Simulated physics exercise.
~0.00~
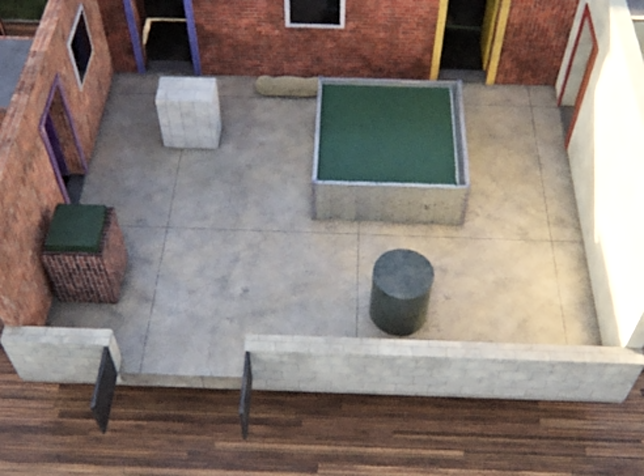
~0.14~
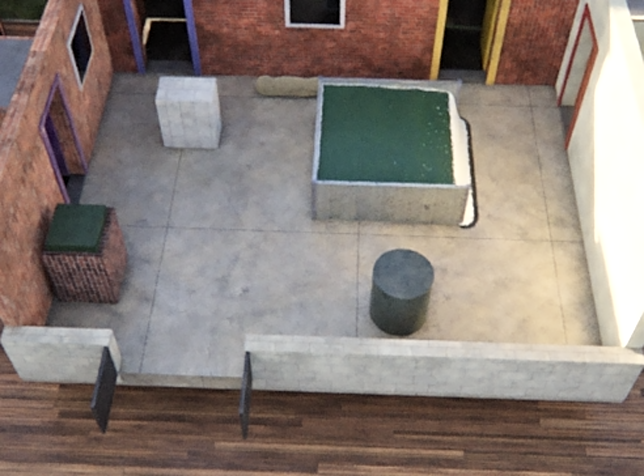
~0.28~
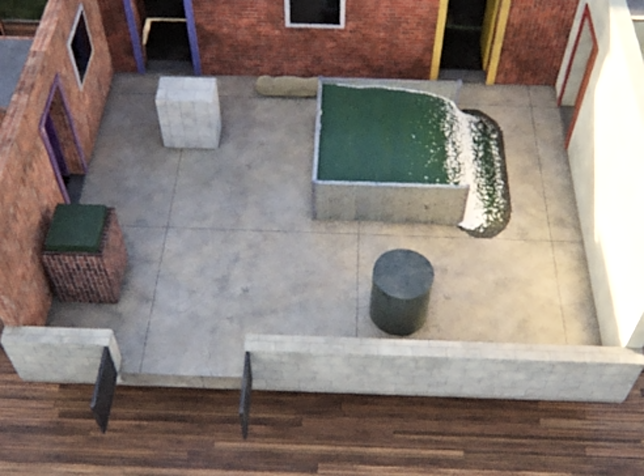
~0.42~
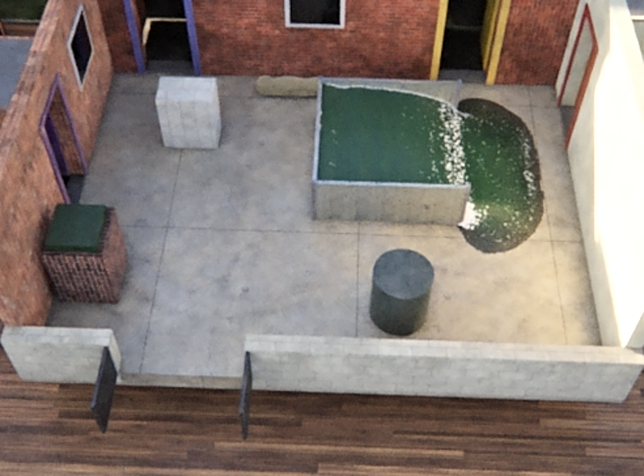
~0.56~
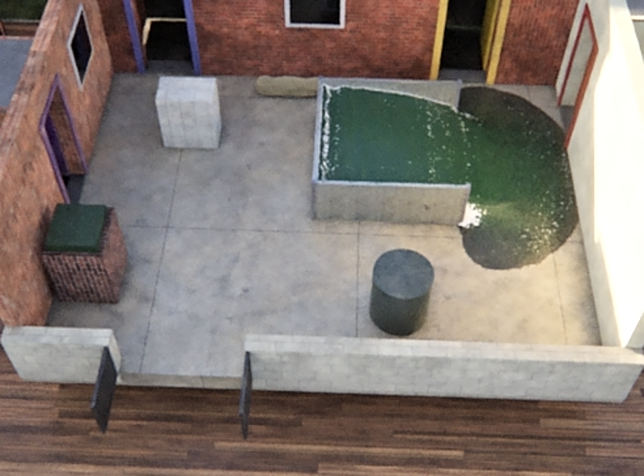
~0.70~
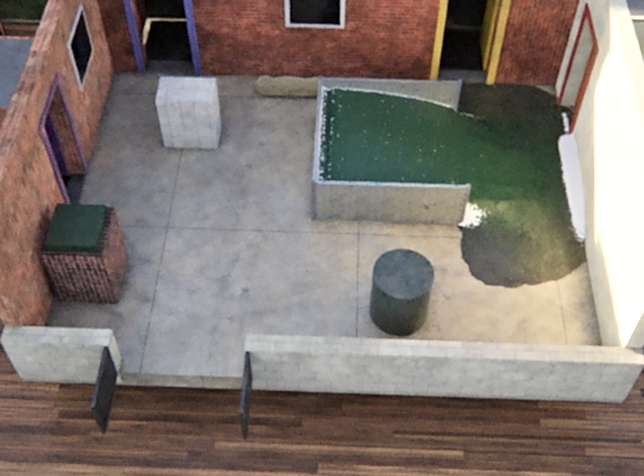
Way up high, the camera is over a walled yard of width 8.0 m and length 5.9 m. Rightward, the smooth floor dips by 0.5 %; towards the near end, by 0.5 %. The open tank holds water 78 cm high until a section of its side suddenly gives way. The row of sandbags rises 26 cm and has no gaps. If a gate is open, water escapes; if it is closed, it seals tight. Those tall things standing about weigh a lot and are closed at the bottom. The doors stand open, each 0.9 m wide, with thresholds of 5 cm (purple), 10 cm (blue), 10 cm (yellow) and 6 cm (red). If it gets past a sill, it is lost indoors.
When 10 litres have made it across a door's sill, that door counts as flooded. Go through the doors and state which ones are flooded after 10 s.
In order: Purple door: Limit broken; blue door: Limit unbroken; yellow door: Limit broken; red door: Limit broken.
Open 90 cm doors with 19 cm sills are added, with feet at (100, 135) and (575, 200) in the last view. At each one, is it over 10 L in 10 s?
Well, the first is shy of the mark and the second is beyond the mark.
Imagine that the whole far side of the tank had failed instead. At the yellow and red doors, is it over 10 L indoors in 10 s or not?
Then: Yellow above, red above.
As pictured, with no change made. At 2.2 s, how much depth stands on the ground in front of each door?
You'd see purple at 0 cm, blue at 0 cm, yellow at 5 cm and red at 33 cm.
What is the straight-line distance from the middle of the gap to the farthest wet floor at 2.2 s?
4.2 m.
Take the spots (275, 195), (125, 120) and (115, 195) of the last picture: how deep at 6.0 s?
0, 6, 2 cm.
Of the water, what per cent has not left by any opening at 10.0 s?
I'd say close to 78 percent is still there.
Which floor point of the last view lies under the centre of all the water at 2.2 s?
The water's centre sits at about (483, 187).
After 1.4 s water covers 20 % of the floor and is deepest (56 cm) near (569, 181); purple door not reached, blue door not reached, yellow door 3 cm at the sill, 0 L in, red door 32 cm at the sill, 131 L in.
After 2.2 s water covers 25 % of the floor and is deepest (49 cm) near (553, 91); purple door not reached, blue door not reached, yellow door 5 cm at the sill, 0 L in, red door 33 cm at the sill, 329 L in.
After 3.5 s water covers 40 % of the floor and is deepest (34 cm) near (601, 364); purple door not reached, blue door not reached, yellow door 14 cm at the sill, 8 L in, red door 24 cm at the sill, 553 L in.
After 6.0 s water covers 80 % of the floor and is deepest (20 cm) near (500, 371); purple door 1 cm at the sill, 0 L in, blue door 2 cm at the sill, 0 L in, yellow door 11 cm at the sill, 26 L in, red door 12 cm at the sill, 700 L in.
After 10.0 s water covers 95 % of the floor and is deepest (12 cm) near (150, 245); purple door 9 cm at the sill, 21 L in, blue door 6 cm at the sill, 0 L in, yellow door 6 cm at the sill, 28 L in, red door 8 cm at the sill, 734 L in.
